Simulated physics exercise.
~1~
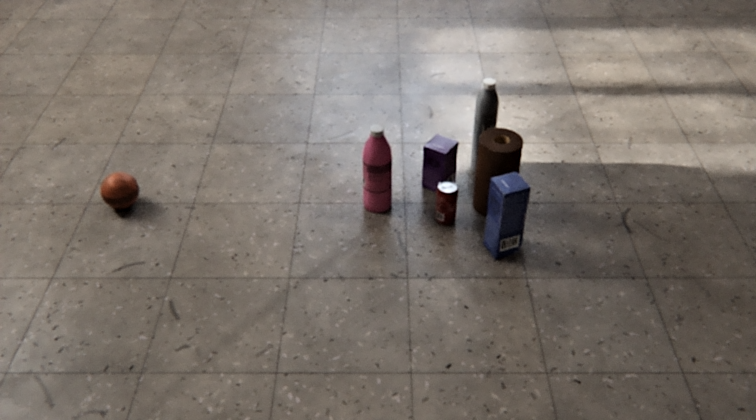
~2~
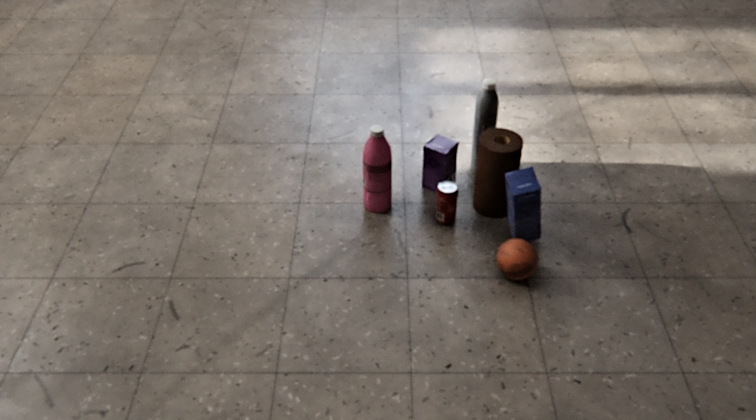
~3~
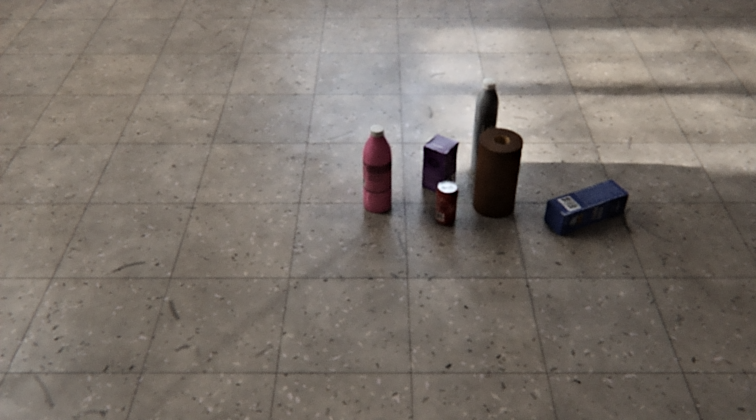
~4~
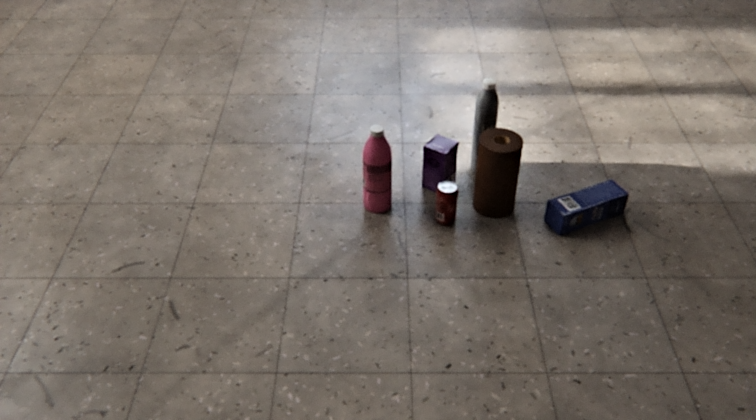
At the start, an orange ball is on the left of a speckled tiled floor, while a pink bottle, a purple carton, a small red can, a brown roll, a tall grey bottle and an upright blue carton stand grouped to the right. The ball travels right to the front of the group, and the blue carton shifts slightly and leans beside it. The carton then topples over to the right, and the ball is no longer in view. At the end, the blue carton lies still on its side, while the other standing things remain upright in their places.
